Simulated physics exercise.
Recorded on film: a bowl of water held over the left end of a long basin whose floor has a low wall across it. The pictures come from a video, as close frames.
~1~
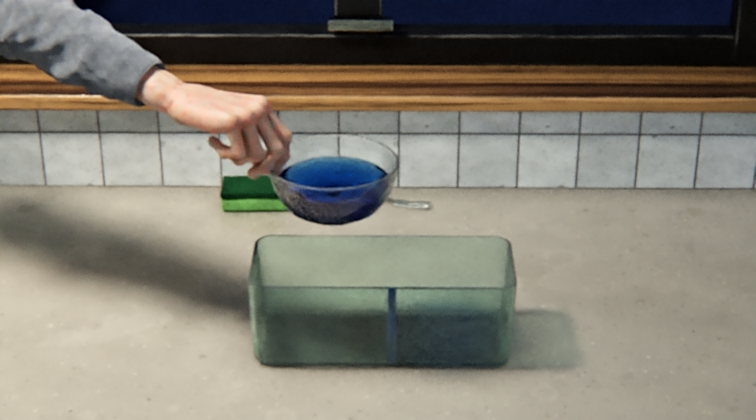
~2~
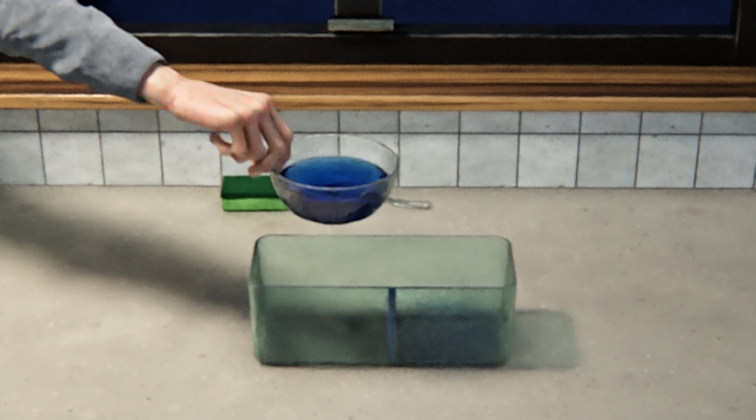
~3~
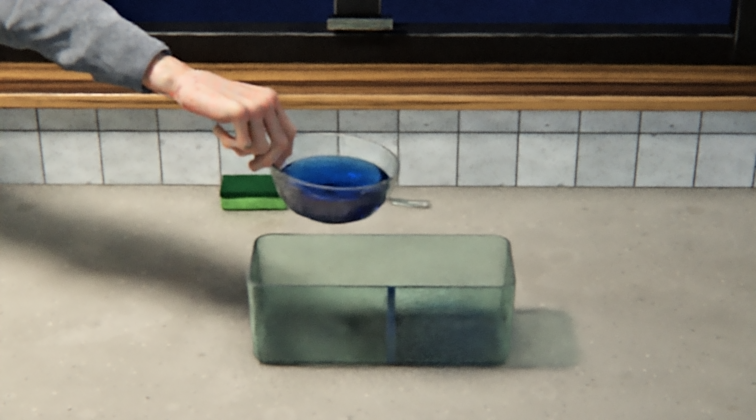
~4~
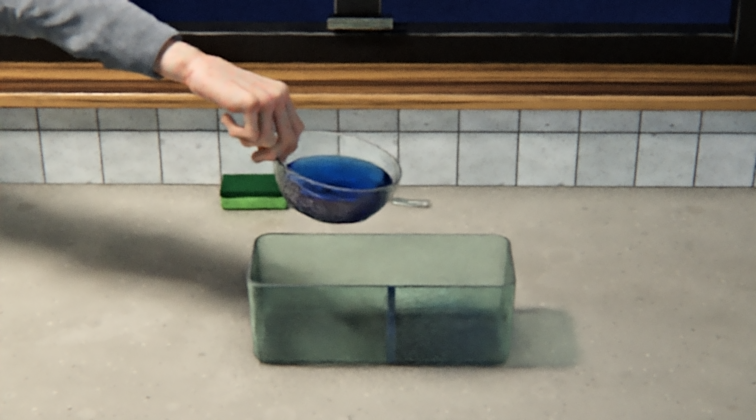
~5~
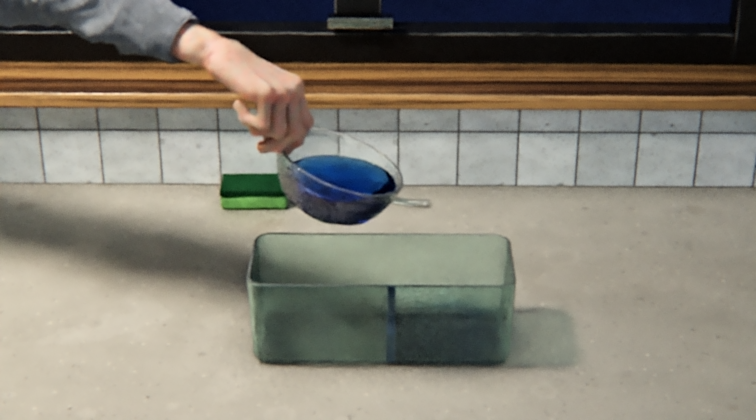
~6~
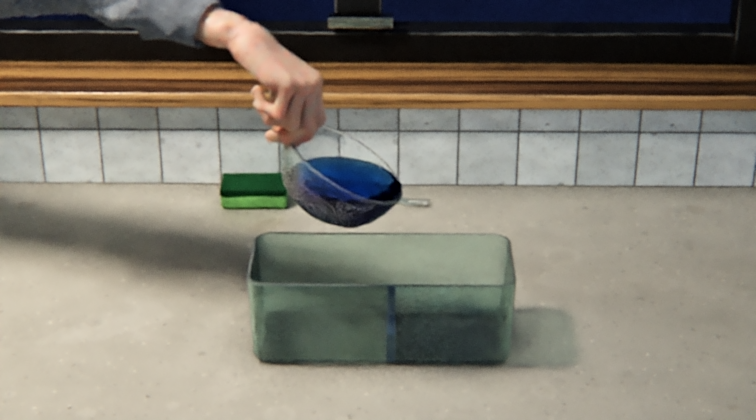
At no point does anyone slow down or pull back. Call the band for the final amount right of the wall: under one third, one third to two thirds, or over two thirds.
Band: Over two thirds.
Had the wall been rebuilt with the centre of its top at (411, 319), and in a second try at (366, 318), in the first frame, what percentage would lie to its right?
About 60 % for the first and about 85 % for the second.
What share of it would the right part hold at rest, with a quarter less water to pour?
85 %.
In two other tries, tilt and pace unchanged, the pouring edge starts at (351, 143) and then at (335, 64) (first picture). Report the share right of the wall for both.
45 and 50 per cent.
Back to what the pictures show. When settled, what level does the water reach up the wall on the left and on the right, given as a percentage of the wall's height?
Close to 10 for the left and 60 for the right.
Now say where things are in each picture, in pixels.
The first picture shows tilt 0°; pouring edge (398, 163); surface from (276, 177) to (392, 178); the long basin's rim runs from (253, 262) to (513, 263); the wall's top is at (392, 312).
The second picture shows tilt 1°; pouring edge (398, 164); surface from (276, 176) to (393, 178).
The third picture shows tilt 5°; pouring edge (399, 167); surface from (276, 174) to (392, 179).
The fourth picture shows tilt 12°; pouring edge (401, 173); surface from (279, 172) to (394, 180).
The fifth picture shows tilt 20°; pouring edge (402, 182); surface from (282, 171) to (398, 183).
The sixth picture shows tilt 30°; pouring edge (401, 193); surface from (285, 173) to (402, 184); 1 per cent is over the edge.
A moment on, the bowl is tipped on its side and 20 per cent is still to pour, 0 is left of the wall and 48 right of it.
Next, the bowl is tipped on its side and 1 per cent is still to pour, 12 is left of the wall and 81 right of it.
Then the bowl is tipped on its side and 0 per cent is still to pour, 14 is left of the wall and 85 right of it.
Later the bowl is tipped on its side and 0 per cent is still to pour, 14 is left of the wall and 85 right of it.
In the end 14 per cent lies left of the wall, 85 right of it and 1 outside.
